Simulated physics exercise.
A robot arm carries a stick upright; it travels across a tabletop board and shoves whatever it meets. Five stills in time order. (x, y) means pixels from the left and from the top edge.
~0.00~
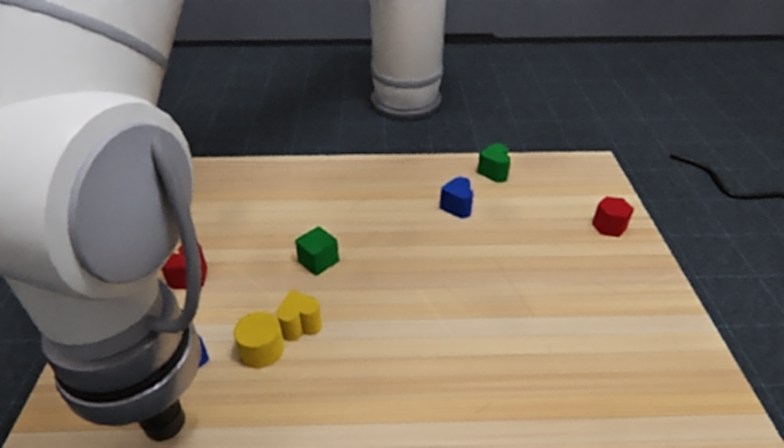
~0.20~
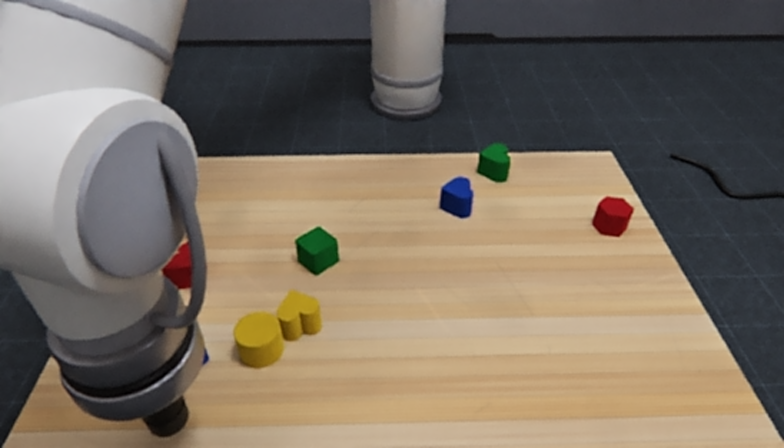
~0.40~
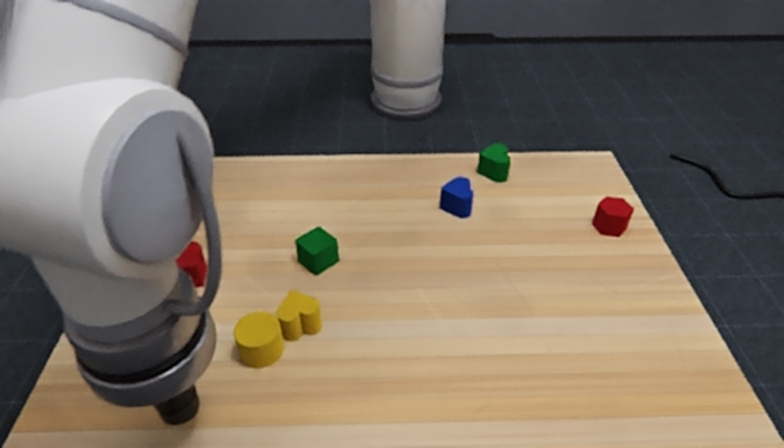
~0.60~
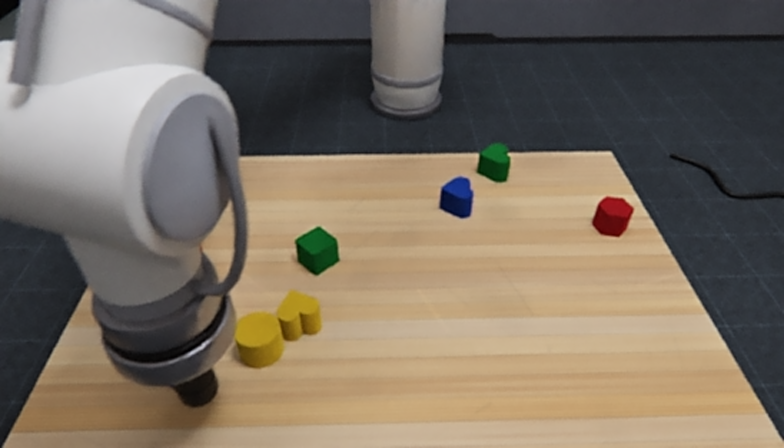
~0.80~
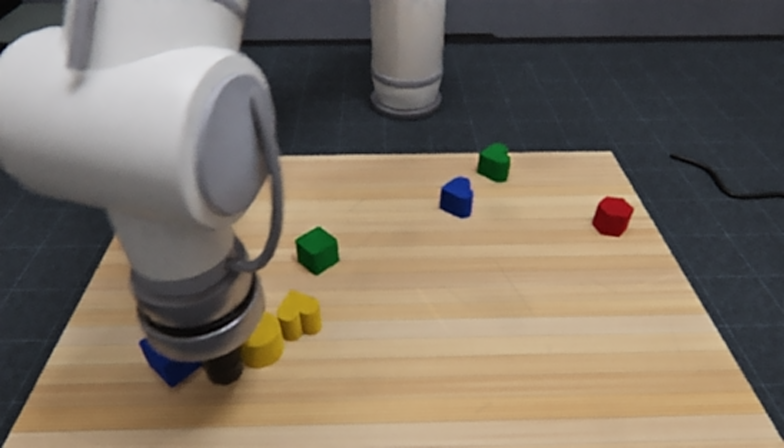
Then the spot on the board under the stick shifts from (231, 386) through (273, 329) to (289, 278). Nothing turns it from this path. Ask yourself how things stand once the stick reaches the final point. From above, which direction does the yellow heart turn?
Clockwise rotation.
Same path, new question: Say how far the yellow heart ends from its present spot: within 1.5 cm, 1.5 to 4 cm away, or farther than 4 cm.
Once the path ends, it will sit over 4 cm from where it is now.
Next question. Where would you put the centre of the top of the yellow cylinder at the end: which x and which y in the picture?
Answer: (316, 244).
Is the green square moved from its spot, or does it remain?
That block will leave its spot.
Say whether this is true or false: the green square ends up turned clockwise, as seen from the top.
My answer: False.
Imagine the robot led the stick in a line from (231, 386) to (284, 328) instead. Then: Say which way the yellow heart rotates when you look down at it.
Verdict: Clockwise.
What follows on the original path. One third of the way, stick (259, 331); yellow cylinder (279, 297); yellow heart (321, 286), turned 40° clockwise.
Two thirds of the way, stick (278, 295); yellow cylinder (298, 265); yellow heart (331, 275), turned 110° clockwise.
At the end, stick (286, 263); blue square in place; yellow cylinder (316, 244); yellow heart (333, 274), turned 120° clockwise; green square (337, 222), turned 35° anticlockwise.
